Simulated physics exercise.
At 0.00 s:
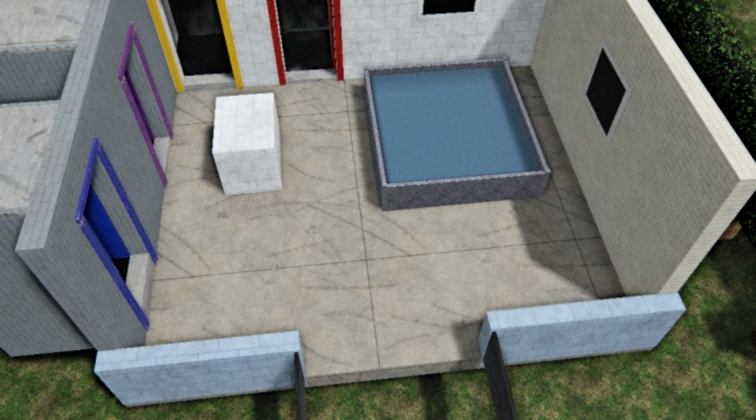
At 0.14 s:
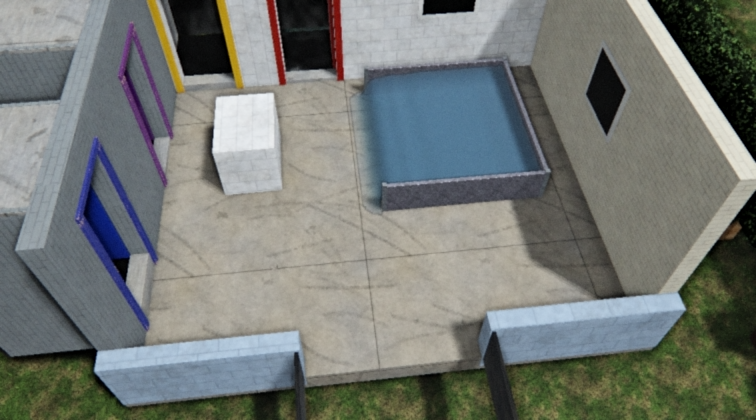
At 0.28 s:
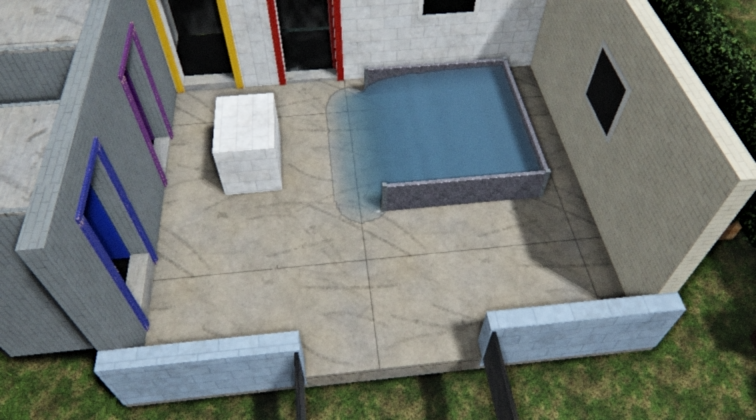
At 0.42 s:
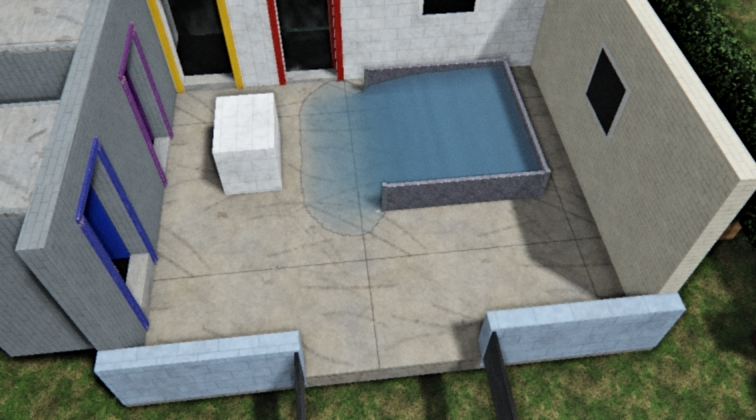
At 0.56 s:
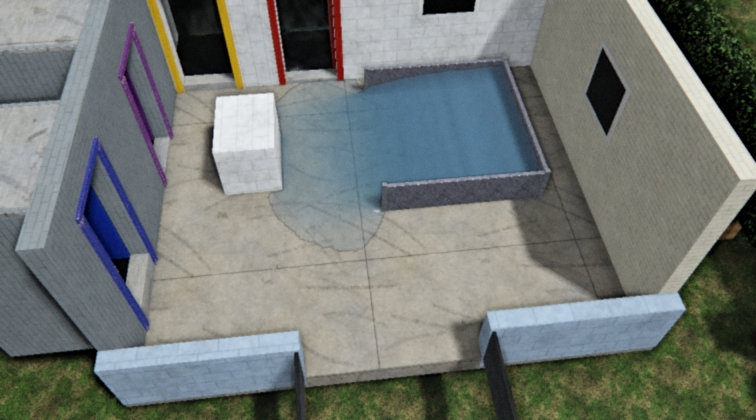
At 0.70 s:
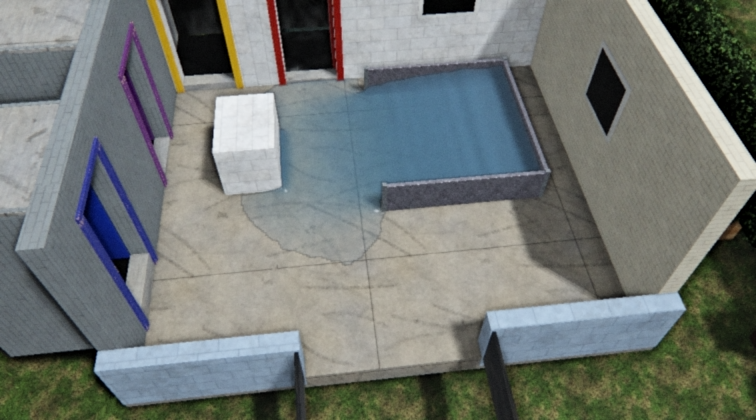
A tank of blue water sits at the back right of a walled, paved yard seen from above. A white block stands to its left, with yellow and red doorways behind, blue and purple ones on the left wall, and low pale walls in front. The tank's left side disappears and water spreads left and nearer across the paving, reaching the block, while the camera stays still.
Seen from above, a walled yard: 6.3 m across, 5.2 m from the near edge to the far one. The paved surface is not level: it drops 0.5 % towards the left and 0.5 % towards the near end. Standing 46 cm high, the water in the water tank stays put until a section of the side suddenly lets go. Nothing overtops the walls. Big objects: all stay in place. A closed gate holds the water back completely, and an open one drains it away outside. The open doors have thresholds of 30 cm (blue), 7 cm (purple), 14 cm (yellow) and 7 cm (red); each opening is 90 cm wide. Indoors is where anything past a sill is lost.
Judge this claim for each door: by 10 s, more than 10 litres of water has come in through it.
At the blue door the amount will stay short of the limit; at the purple door the amount will climb above the limit; at the yellow door the amount will climb above the limit; at the red door the amount will climb above the limit.
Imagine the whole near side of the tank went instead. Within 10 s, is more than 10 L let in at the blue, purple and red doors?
In that case, blue door: Less than that, purple door: Less than that, red door: Less than that.
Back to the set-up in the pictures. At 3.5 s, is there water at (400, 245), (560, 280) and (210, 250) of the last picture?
First spot bone dry, second bone dry, third soaked.
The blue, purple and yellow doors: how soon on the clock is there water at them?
Blue = 1.8 s, purple = 1.4 s, yellow = 1.2 s.
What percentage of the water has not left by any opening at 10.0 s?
Around 70 per cent of the water.
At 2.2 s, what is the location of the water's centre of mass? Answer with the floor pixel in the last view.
Close to (354, 155) in the last picture.
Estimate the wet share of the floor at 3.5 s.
Wet share: About 60 %.
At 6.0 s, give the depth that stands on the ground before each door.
Depth readings (cm): Blue = 17; purple = 10; yellow = 12; red = 9.
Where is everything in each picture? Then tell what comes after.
The first picture shows the water tank at (450, 120) is whole and still, 46 cm deep.
In the second picture, water pours out at (376, 139) and has run 1.3 m, to (375, 210); typically 8 cm deep outside, 46 cm at the water tank's back.
In the third picture, water pours out at (376, 141) and has run 1.4 m, to (360, 218); typically 9 cm deep outside, 46 cm at the water tank's back.
In the fourth picture, the front is at (331, 224), 1.7 m from the gap at (376, 142); 3.0 m2 of floor is under water; 46 cm left at the back of the water tank.
In the fifth picture, the front is at (307, 233), 2.0 m from the gap at (376, 142); 4.6 m2 of floor is under water; 46 cm left at the back of the water tank.
In the sixth picture, the front is at (269, 229), 2.2 m from the gap at (376, 142); 5.5 m2 of floor is under water; 46 cm left at the back of the water tank.
After 1.4 s water covers 40 % of the floor and is deepest (35 cm) near (284, 166); blue door not reached, purple door not reached, yellow door 6 cm at the sill, 0 L in, red door 10 cm at the sill, 0 L in.
After 2.2 s water covers 50 % of the floor and is deepest (36 cm) near (177, 98); blue door 16 cm at the sill, 0 L in, purple door 7 cm at the sill, 1 L in, yellow door 23 cm at the sill, 4 L in, red door 10 cm at the sill, 6 L in.
After 3.5 s water covers 60 % of the floor and is deepest (28 cm) near (187, 104); blue door 19 cm at the sill, 0 L in, purple door 11 cm at the sill, 9 L in, yellow door 22 cm at the sill, 41 L in, red door 18 cm at the sill, 58 L in.
After 6.0 s water covers 75 % of the floor and is deepest (20 cm) near (160, 233); blue door 17 cm at the sill, 0 L in, purple door 10 cm at the sill, 30 L in, yellow door 12 cm at the sill, 66 L in, red door 9 cm at the sill, 132 L in.
After 10.0 s water covers 95 % of the floor and is deepest (10 cm) near (571, 329); blue door 9 cm at the sill, 0 L in, purple door 8 cm at the sill, 46 L in, yellow door 8 cm at the sill, 67 L in, red door 6 cm at the sill, 136 L in.
